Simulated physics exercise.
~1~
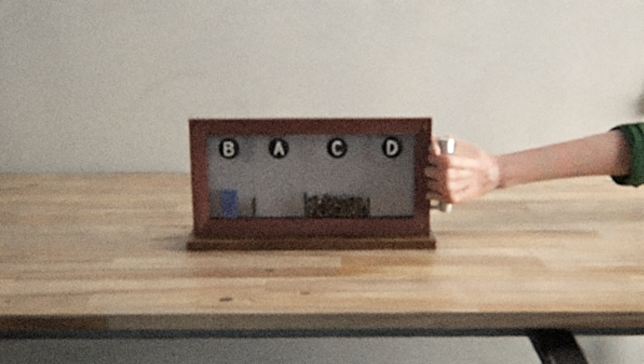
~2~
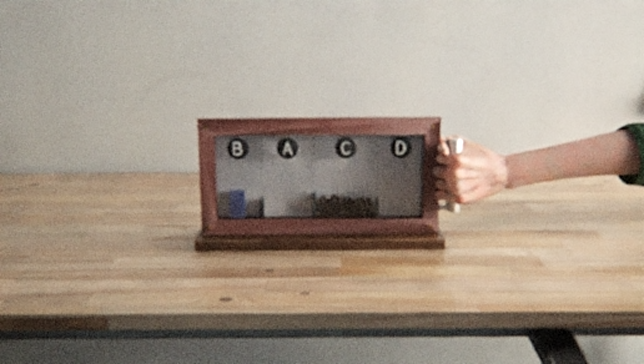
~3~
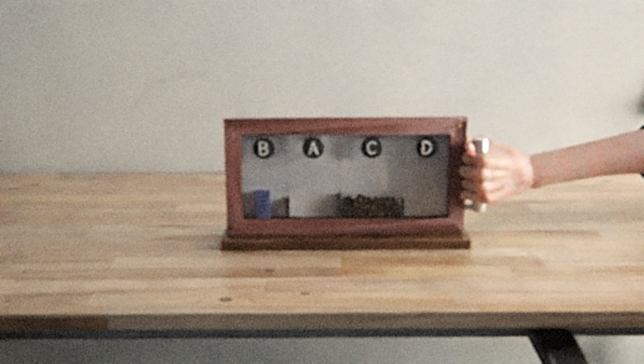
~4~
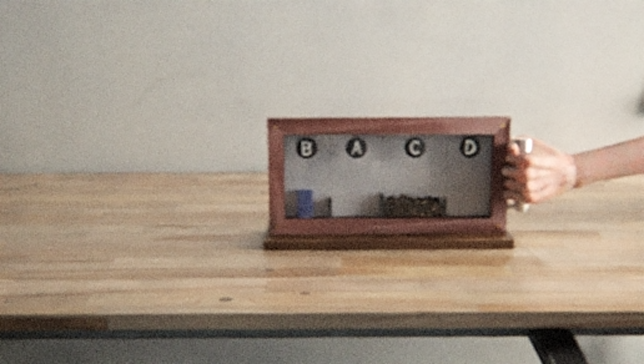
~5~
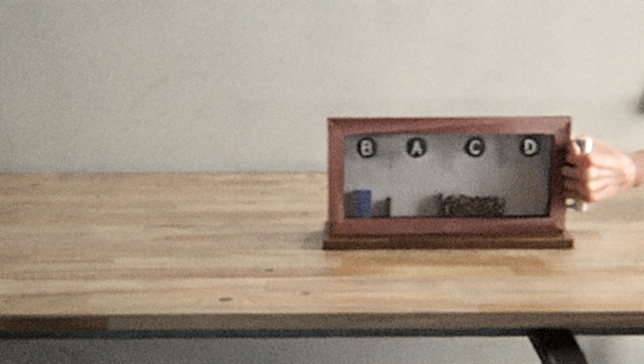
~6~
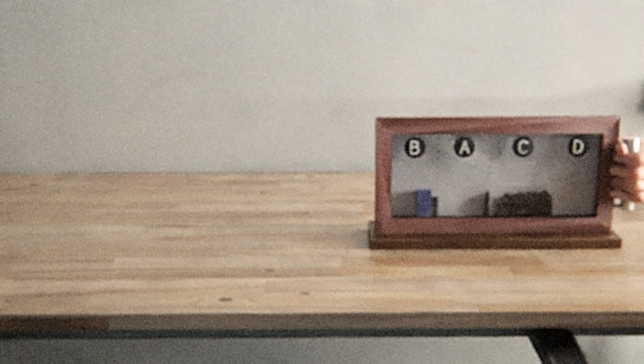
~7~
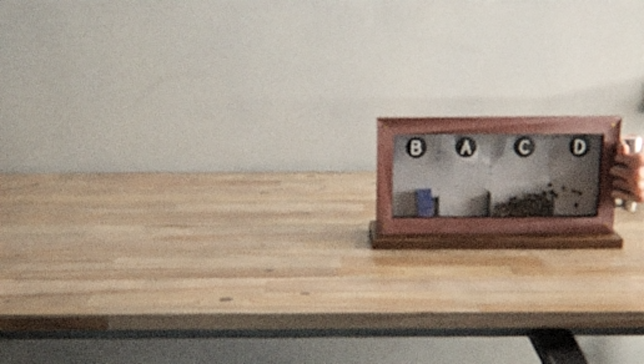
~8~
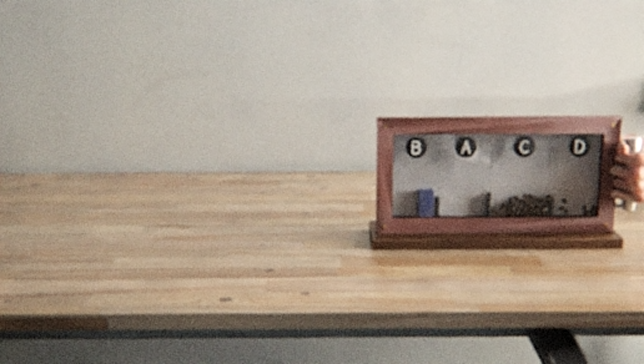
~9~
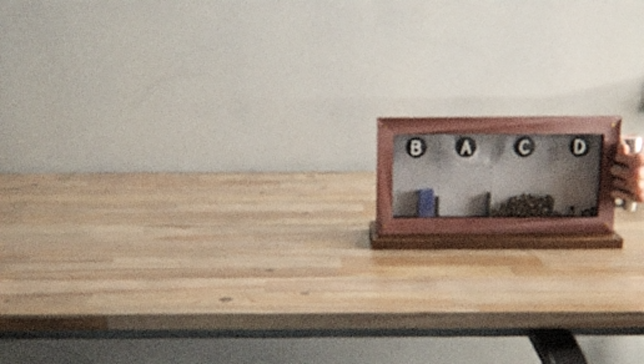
On a light wooden tabletop against a plain pale wall, seen level from the front by a still camera, stands a reddish-brown framed case with a clear front. Four round dark labels read B, A, C and D from left to right, with a small blue block under B and a low heap of dark pellets under C. A hand gripping the right side slides the case to the right, slowly at first, then faster. The case stops near the right edge of view, and some pellets scatter rightward toward D. They settle, most still under C and a few under D, while the blue block stays upright.
